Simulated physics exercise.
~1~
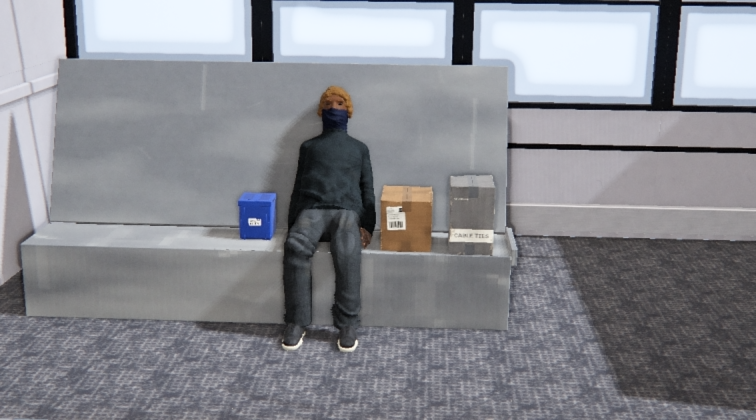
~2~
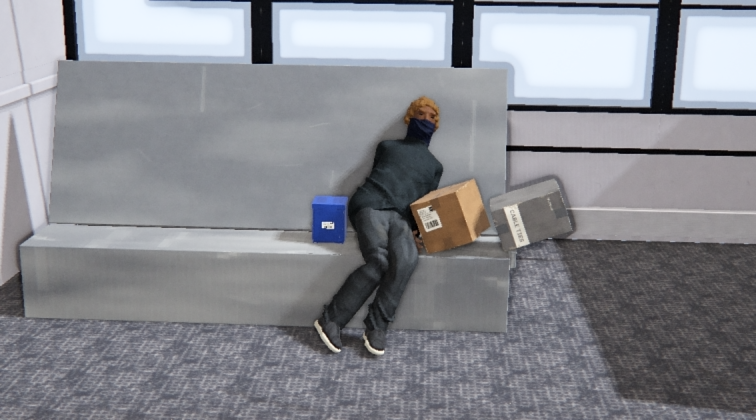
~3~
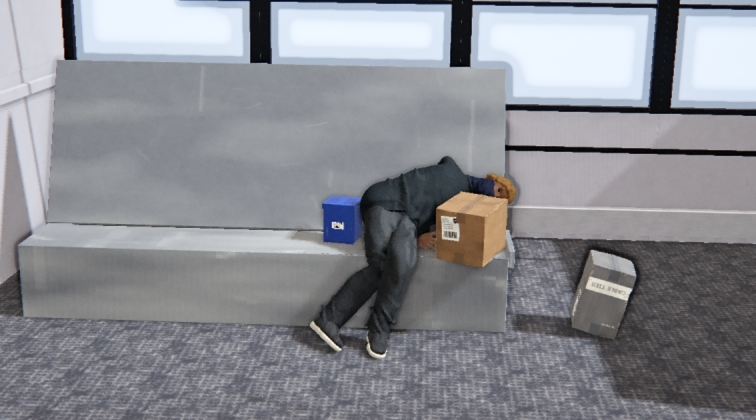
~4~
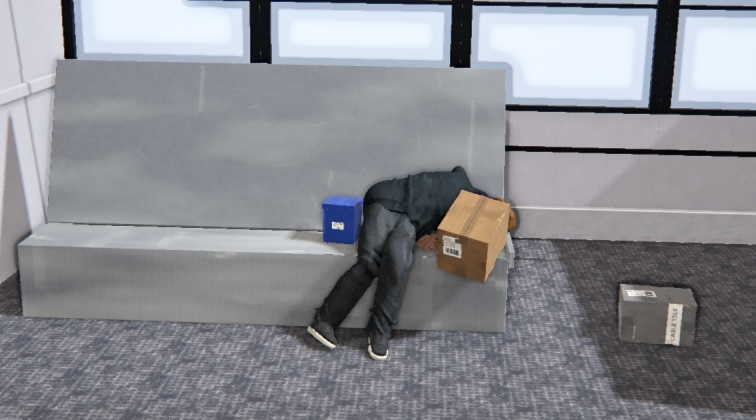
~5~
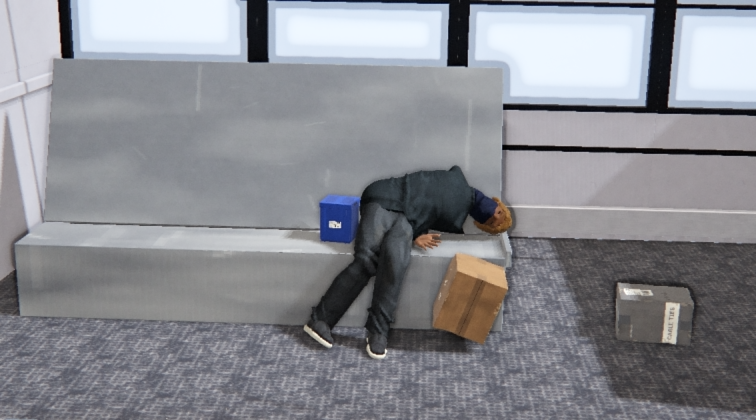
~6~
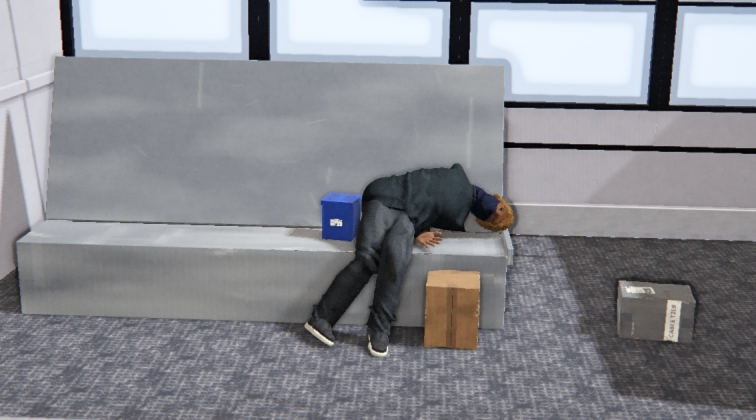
A person seated on a gray bench slid right and slumped sideways, pushing a gray box off the end, then a brown box tumbled to the floor in front, while the blue box slid along but stayed upright beside the person's hips.
